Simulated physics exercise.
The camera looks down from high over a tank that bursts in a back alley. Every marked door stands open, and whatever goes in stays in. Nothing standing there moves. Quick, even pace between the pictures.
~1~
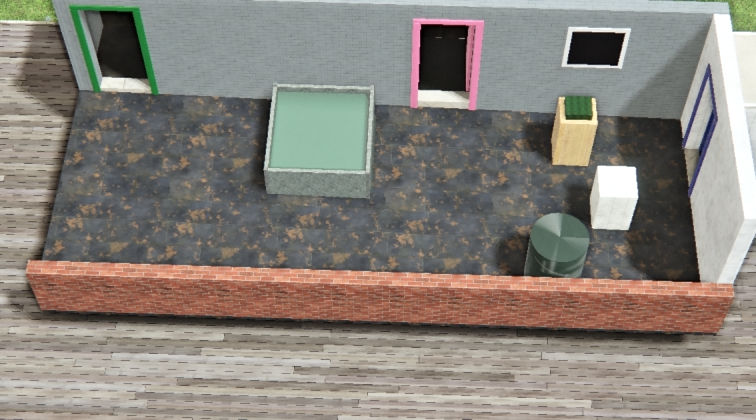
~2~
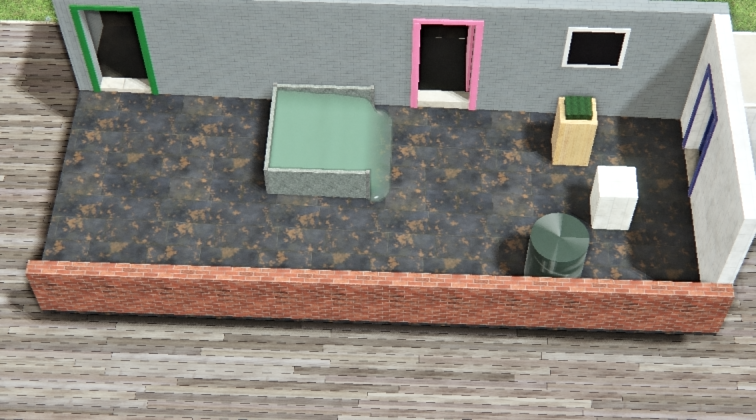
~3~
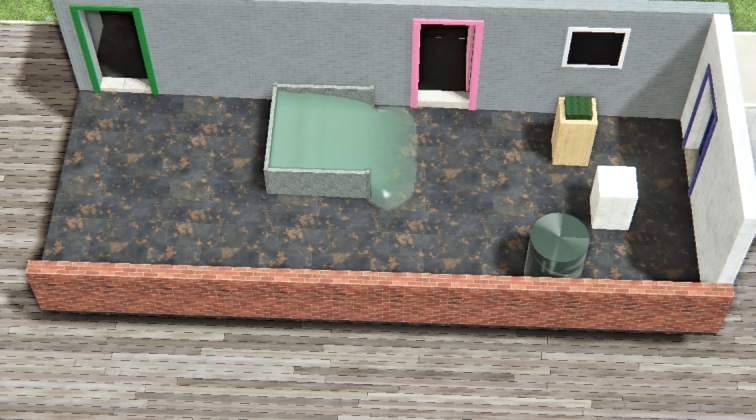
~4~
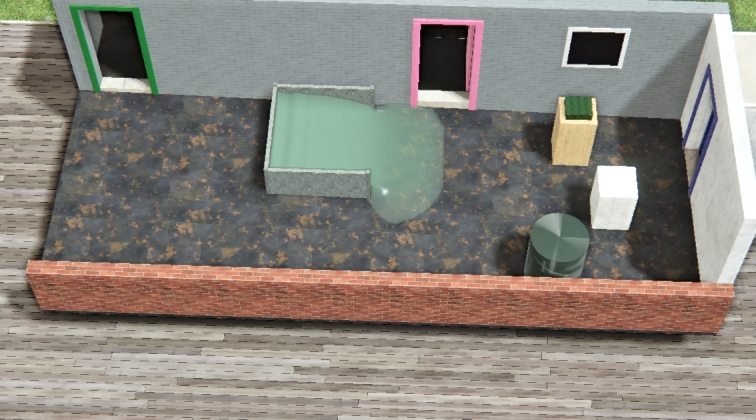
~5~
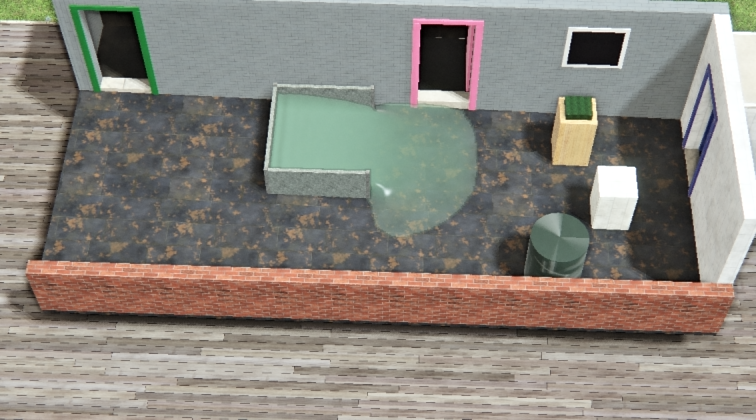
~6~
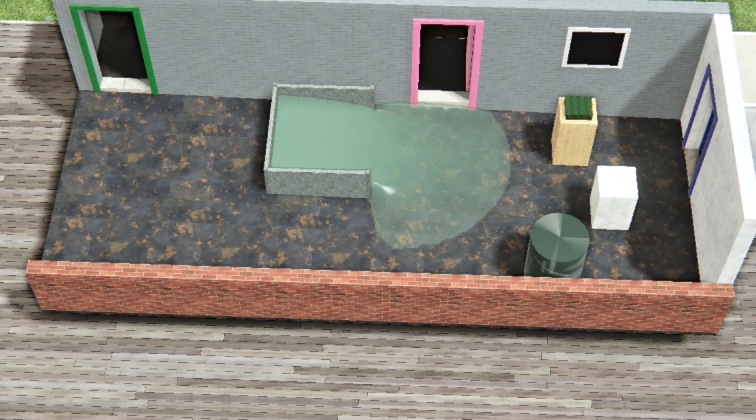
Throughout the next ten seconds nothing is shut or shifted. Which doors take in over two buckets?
The green door will get two buckets at most. The pink door will get two buckets at most. The blue door will get more than two buckets.
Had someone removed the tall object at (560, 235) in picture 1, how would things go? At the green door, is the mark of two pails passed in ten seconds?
Falls short at the green door.
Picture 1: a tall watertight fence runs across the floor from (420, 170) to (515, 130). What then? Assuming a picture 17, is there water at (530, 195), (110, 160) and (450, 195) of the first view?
Lab note - spot 1 inundated, spot 2 parched, spot 3 inundated.
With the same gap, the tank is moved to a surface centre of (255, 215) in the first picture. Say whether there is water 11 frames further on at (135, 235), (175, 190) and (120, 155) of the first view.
Result: Spared; spared; spared.
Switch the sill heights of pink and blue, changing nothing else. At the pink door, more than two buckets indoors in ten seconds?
Pink door: Tops the threshold.
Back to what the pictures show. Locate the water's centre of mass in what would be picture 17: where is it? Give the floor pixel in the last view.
At roughly (476, 167).
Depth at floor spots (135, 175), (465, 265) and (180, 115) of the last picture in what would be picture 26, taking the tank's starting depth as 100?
Approx. values, in order: 0 %, 2 %, 0 %.
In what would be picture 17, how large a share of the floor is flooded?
Around 40 percent, give or take.
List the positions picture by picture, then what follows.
In the first picture, the open tank at (321, 131) is whole and still.
In the second picture, the front is at (377, 112), out from the gap at (369, 145).
In the third picture, the front is at (397, 107), out from the gap at (369, 147).
In the fourth picture, the front is at (425, 109), out from the gap at (369, 148).
In the fifth picture, the front is at (469, 130), out from the gap at (369, 148).
In the sixth picture, water pours out at (369, 148) and has run to (504, 145).
A moment on, water covers 30 % of the floor; the green door not reached, the pink door wet at the sill, nothing in, the blue door not reached.
Next, water covers 40 % of the floor; the green door not reached, the pink door wet at the sill, nothing in, the blue door under two buckets in.
Then, water covers 45 % of the floor; the green door not reached, the pink door wet at the sill, nothing in, the blue door far over two buckets in.
Later, water covers 50 % of the floor; the green door not reached, the pink door wet at the sill, nothing in, the blue door far over two buckets in.
In the end, water covers 50 % of the floor; the green door not reached, the pink door wet at the sill, nothing in, the blue door far over two buckets in.
